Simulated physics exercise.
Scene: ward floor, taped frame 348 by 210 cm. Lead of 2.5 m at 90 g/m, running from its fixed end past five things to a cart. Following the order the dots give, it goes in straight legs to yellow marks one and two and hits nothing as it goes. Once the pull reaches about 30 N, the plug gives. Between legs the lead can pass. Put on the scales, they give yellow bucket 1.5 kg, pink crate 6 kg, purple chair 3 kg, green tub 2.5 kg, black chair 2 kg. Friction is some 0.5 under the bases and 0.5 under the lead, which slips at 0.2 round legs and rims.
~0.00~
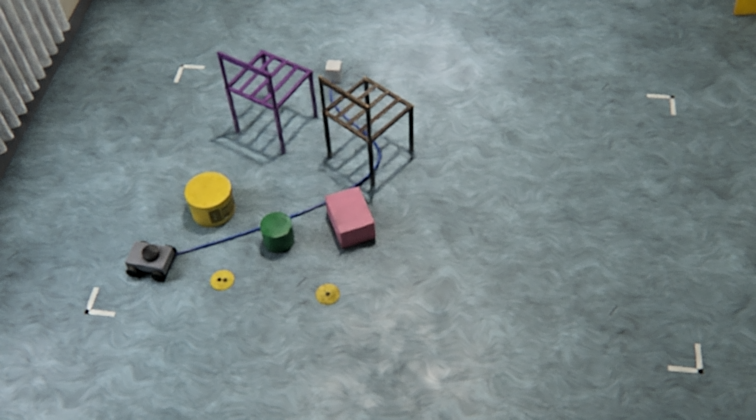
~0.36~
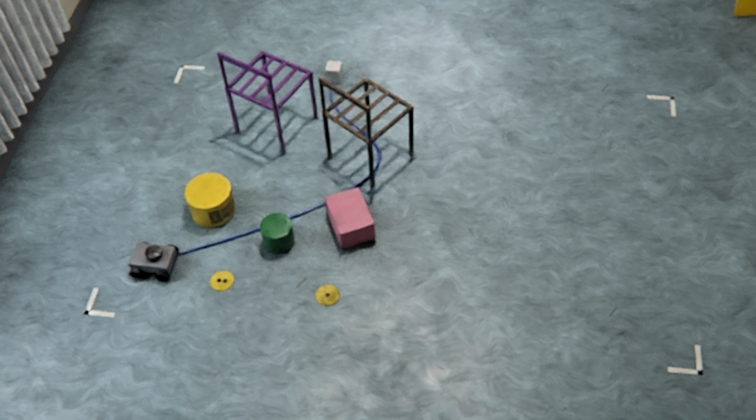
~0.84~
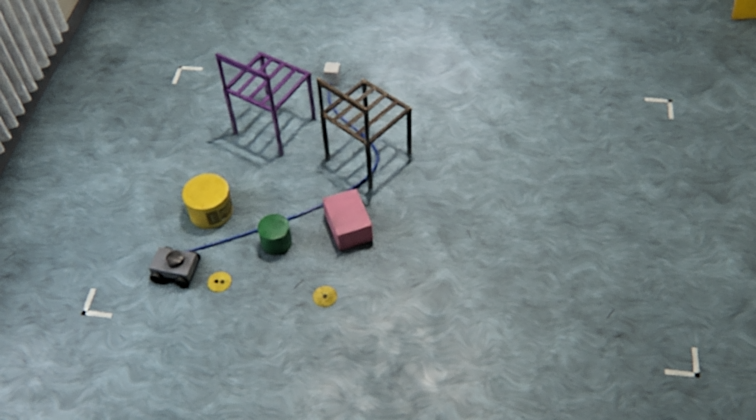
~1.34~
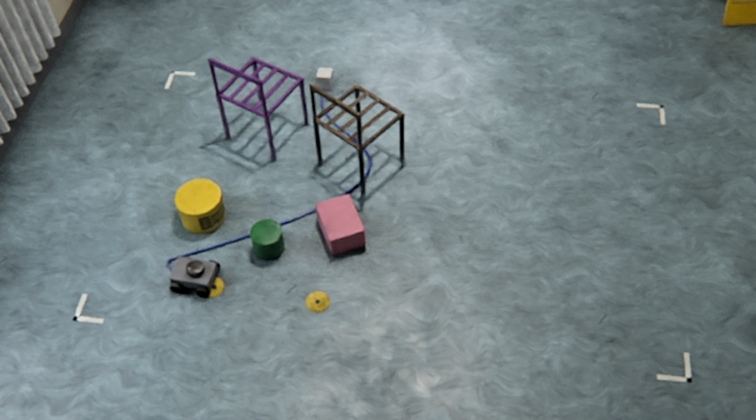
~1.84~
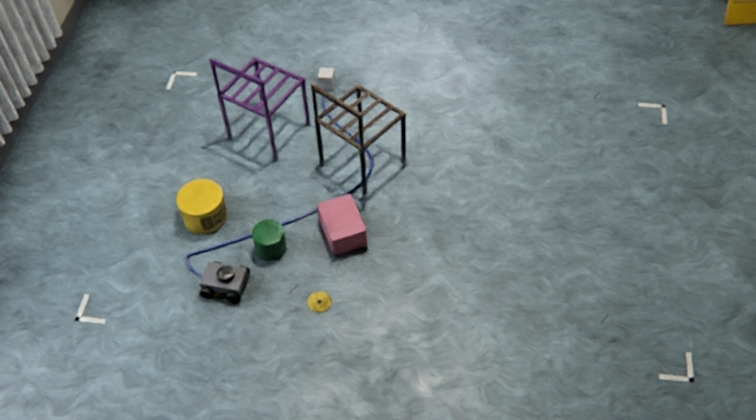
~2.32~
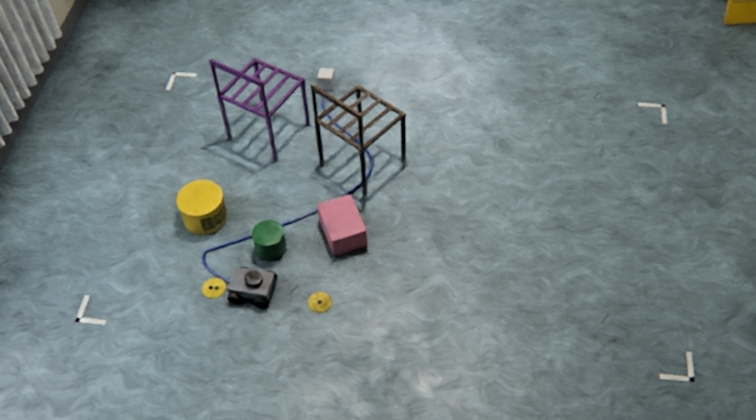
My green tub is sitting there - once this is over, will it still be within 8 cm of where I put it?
Yes, it stays there.
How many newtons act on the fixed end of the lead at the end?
It ends up near 0 N.
At 3.2 s, cart at (293, 297), lead slack at the fixed end; nothing else has moved.
At 4.0 s, cart at (296, 298), lead slack at the fixed end; nothing else has moved.
At 4.8 s, cart at (248, 292), lead slack at the fixed end; nothing else has moved.
At 5.7 s, cart at (214, 287), lead slack at the fixed end; nothing else has moved.
At 6.1 s, cart at (214, 287), lead slack at the fixed end; green tub 0 cm off its start at (268, 232).
